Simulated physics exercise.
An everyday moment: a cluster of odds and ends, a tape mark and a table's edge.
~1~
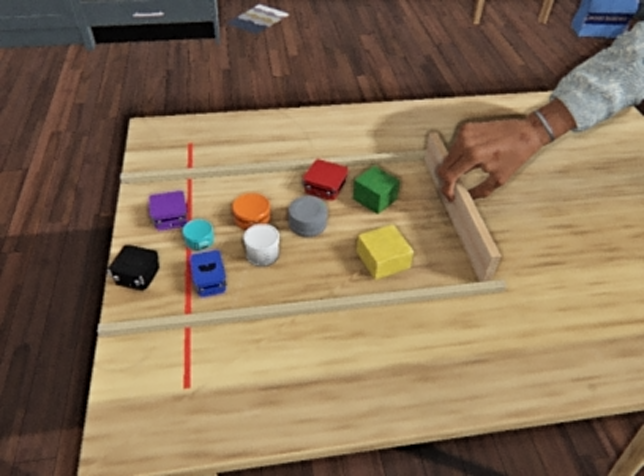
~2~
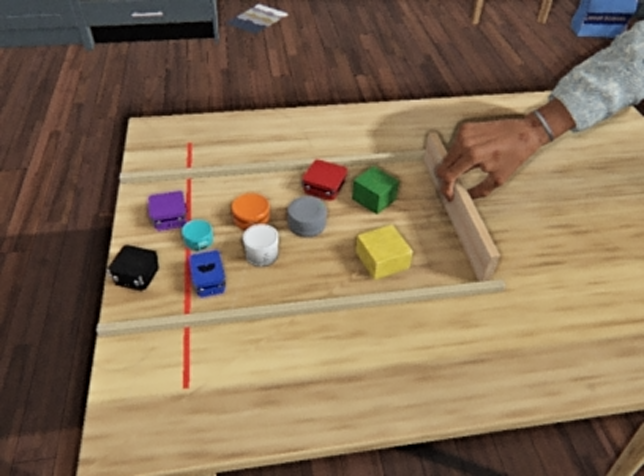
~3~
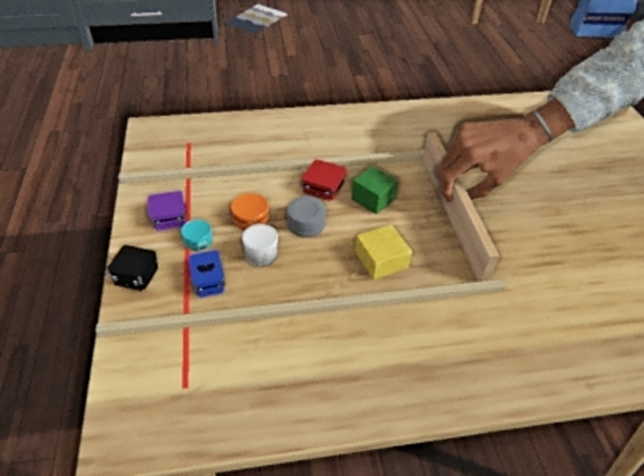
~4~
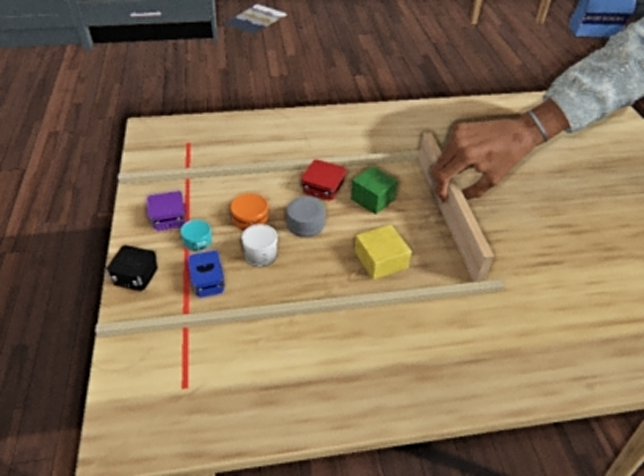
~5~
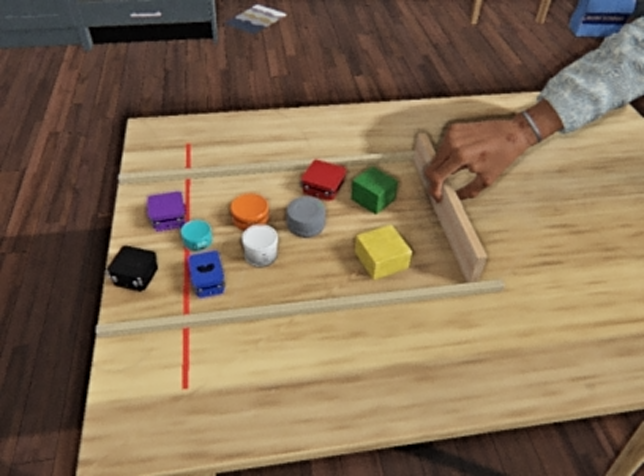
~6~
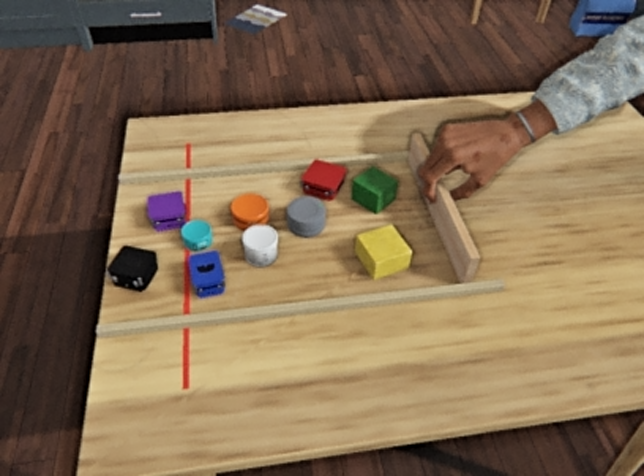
A hand sliding a wooden board slightly left across a tabletop towards small coloured blocks and tubs, which stay still.
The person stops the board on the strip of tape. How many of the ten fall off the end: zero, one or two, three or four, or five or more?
Here the number that fall off is one or two.
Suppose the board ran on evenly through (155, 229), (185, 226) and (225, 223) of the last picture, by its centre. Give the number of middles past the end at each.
It would be 6, 2 and 0.
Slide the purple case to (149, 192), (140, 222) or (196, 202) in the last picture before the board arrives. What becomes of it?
Place by place, it is kept; is lost; remains up.
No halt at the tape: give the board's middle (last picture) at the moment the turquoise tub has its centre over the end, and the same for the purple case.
Near (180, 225) and (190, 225).
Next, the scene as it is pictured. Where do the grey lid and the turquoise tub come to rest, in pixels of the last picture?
The grey lid stops around (166, 237); the turquoise tub around (115, 246).
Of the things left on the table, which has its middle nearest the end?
Foremost is the turquoise tub.
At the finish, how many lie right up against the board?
The number is 4.
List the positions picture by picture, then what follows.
In the first picture, black case (136, 269); purple case (169, 211); turquoise tub (199, 235); board (457, 202); tape (189, 241).
In the second picture, purple case (169, 211); grey lid (307, 217).
In the third picture, turquoise tub (197, 235); yellow block (383, 252).
In the fourth picture, black case (134, 269); red case (324, 181).
In the fifth picture, purple case (167, 212); board (445, 202).
In the sixth picture, black case (134, 269); purple case (168, 212); turquoise tub (197, 236); board (439, 203); tape (187, 241).
Soon after, none off yet; black case at rest near (134, 269); purple case at rest near (168, 212); turquoise tub at rest near (197, 236).
In the end, the number that fall off is one or two; gone, purple case and black case.
